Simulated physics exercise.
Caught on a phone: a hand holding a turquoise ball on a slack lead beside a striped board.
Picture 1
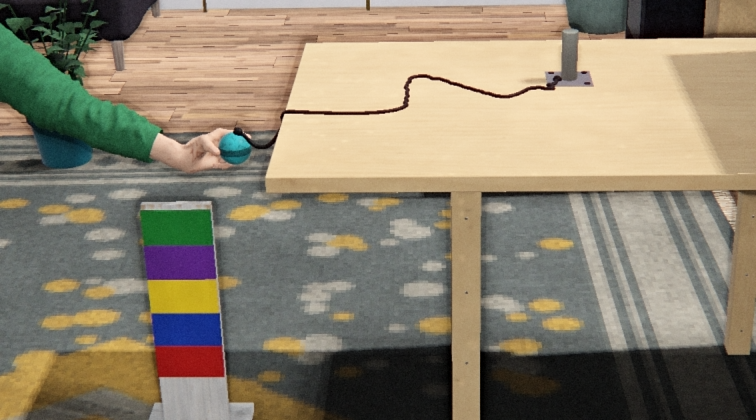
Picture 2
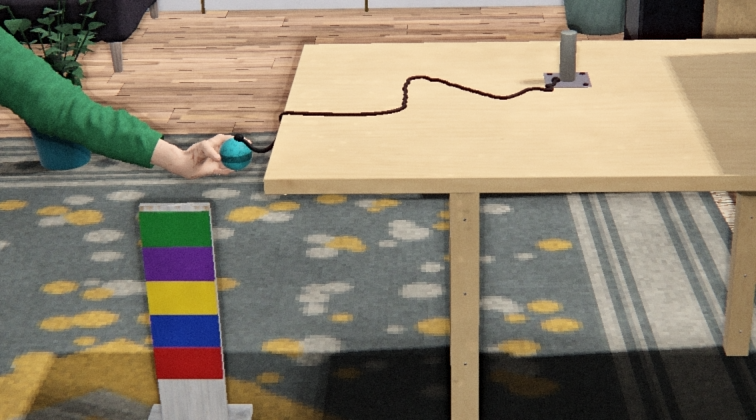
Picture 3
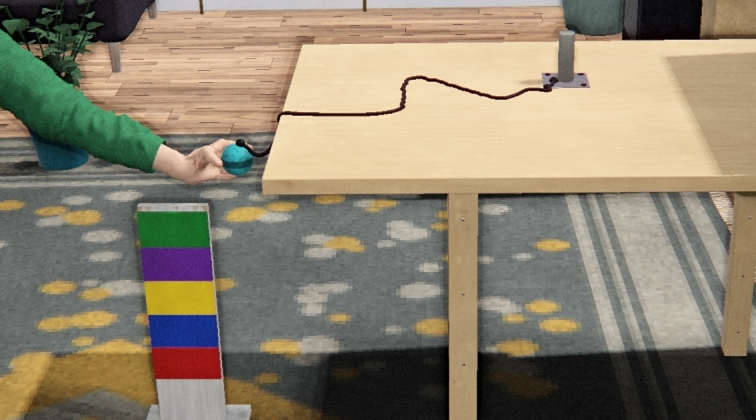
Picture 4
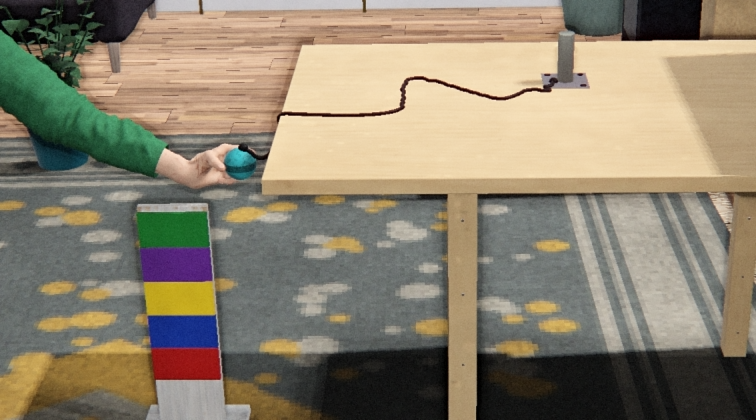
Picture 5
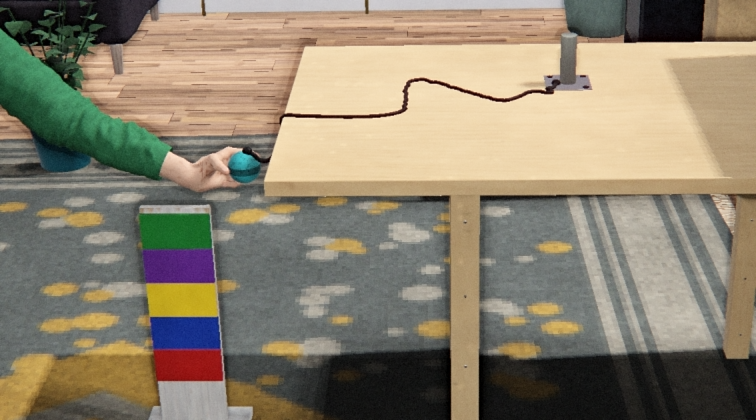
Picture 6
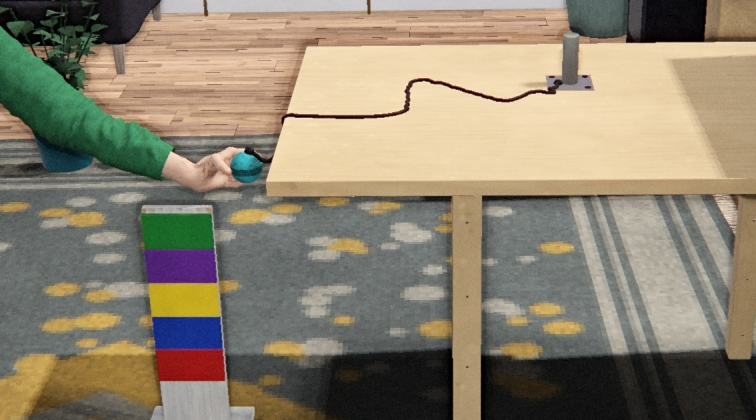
In a room with a wooden floor and a patterned rug, a slightly shaky camera looks down toward a pale wooden table. A green-sleeved arm at left holds a turquoise ball above a board striped green, purple, yellow, blue and red, its dark lead winding across the tabletop to a metal post. The hand and ball drift slightly down and right, while the lead barely shifts.
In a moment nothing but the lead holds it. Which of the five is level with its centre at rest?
At blue.
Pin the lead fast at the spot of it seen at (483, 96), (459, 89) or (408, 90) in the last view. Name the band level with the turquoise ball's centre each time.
One after the other, yellow; yellow; purple.
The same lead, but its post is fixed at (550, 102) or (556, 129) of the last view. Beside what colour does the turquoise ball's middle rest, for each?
One after the other, red; red.
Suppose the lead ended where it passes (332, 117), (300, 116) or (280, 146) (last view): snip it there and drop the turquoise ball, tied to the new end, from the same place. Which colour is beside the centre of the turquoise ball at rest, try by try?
It would be green; purple; yellow.
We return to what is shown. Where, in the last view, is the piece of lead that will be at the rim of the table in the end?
Near (409, 100).
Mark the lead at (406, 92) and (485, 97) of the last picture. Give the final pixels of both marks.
They go to (314, 98) and to (441, 90).
Early on, ball near (311, 320); level with blue.
Midway, ball near (295, 321); level with blue.
Finally, ball near (304, 321); level with blue. Its centre hangs level with the blue band.
